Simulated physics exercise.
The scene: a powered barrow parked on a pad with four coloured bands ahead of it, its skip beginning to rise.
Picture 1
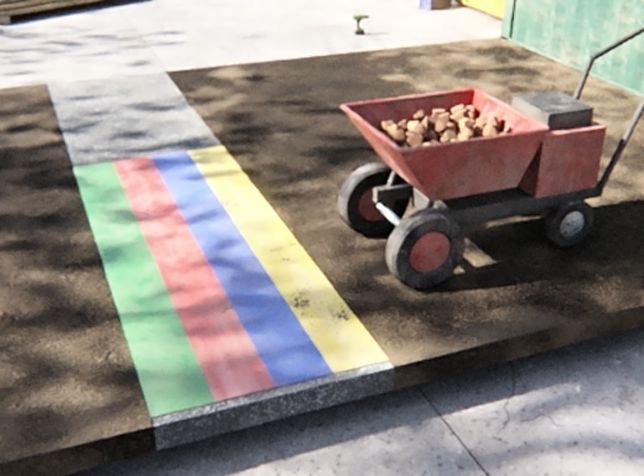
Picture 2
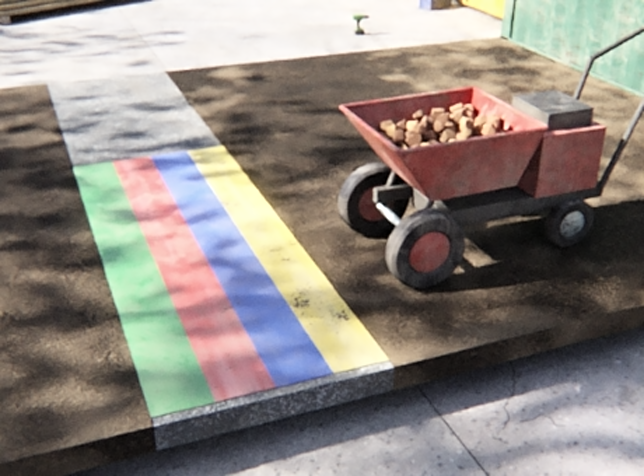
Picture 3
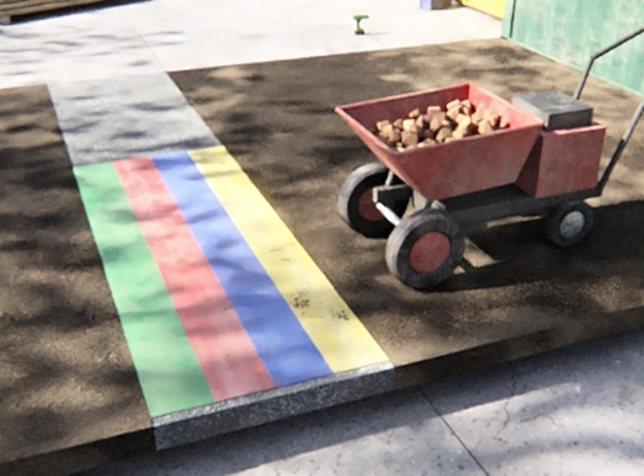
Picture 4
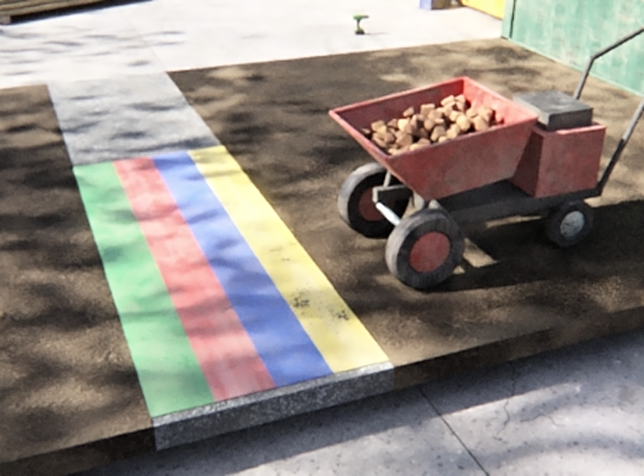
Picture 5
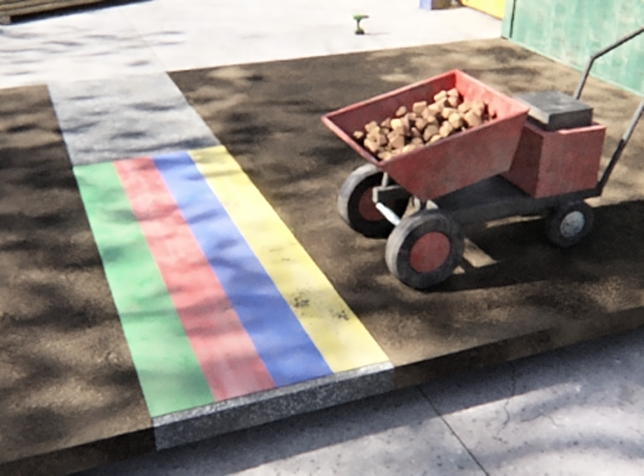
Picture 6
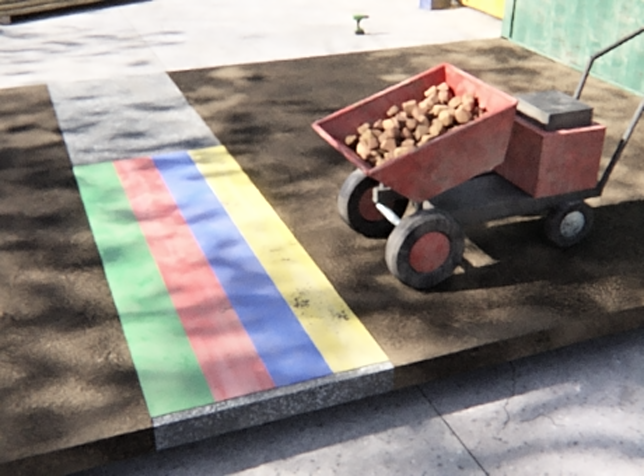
On a dirt-covered pad beside pale paving, a red barrow loaded with brownish clods stands to the right of green, red, blue and yellow bands. Its skip sits level at first, then tilts gradually toward the bands, the front lip lowering and the rear rising while the wheels stay put.
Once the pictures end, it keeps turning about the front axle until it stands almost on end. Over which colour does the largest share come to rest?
Most lies over the blue band.
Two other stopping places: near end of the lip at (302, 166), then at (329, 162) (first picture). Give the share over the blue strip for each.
First some 0, then 10 per cent.
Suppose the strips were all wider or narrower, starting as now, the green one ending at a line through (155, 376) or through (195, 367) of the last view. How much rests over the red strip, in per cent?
Near 20 % and 20 %.
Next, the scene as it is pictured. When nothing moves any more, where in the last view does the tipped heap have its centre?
Close to (255, 277).
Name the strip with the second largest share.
The runner-up: The yellow one.
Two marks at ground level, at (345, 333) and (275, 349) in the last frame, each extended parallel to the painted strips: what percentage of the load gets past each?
In turn 90 and 40 in a hundred.
Just after the last frame, skip tipped steeply; every one in the skip.
A moment on, skip tipped steeply; the larger part in the skip; about a tenth over the yellow strip; about a tenth over the blue strip.
Further on, skip tipped right over; roughly a quarter in the skip; roughly a quarter over the yellow strip; roughly a third over the blue strip; roughly a quarter over the red strip; just a few over the green strip; just a few off the paint.
When it is over, skip tipped right over; about a tenth in the skip; roughly a quarter over the yellow strip; roughly a third over the blue strip; roughly a quarter over the red strip; about a tenth over the green strip; just a few off the paint.
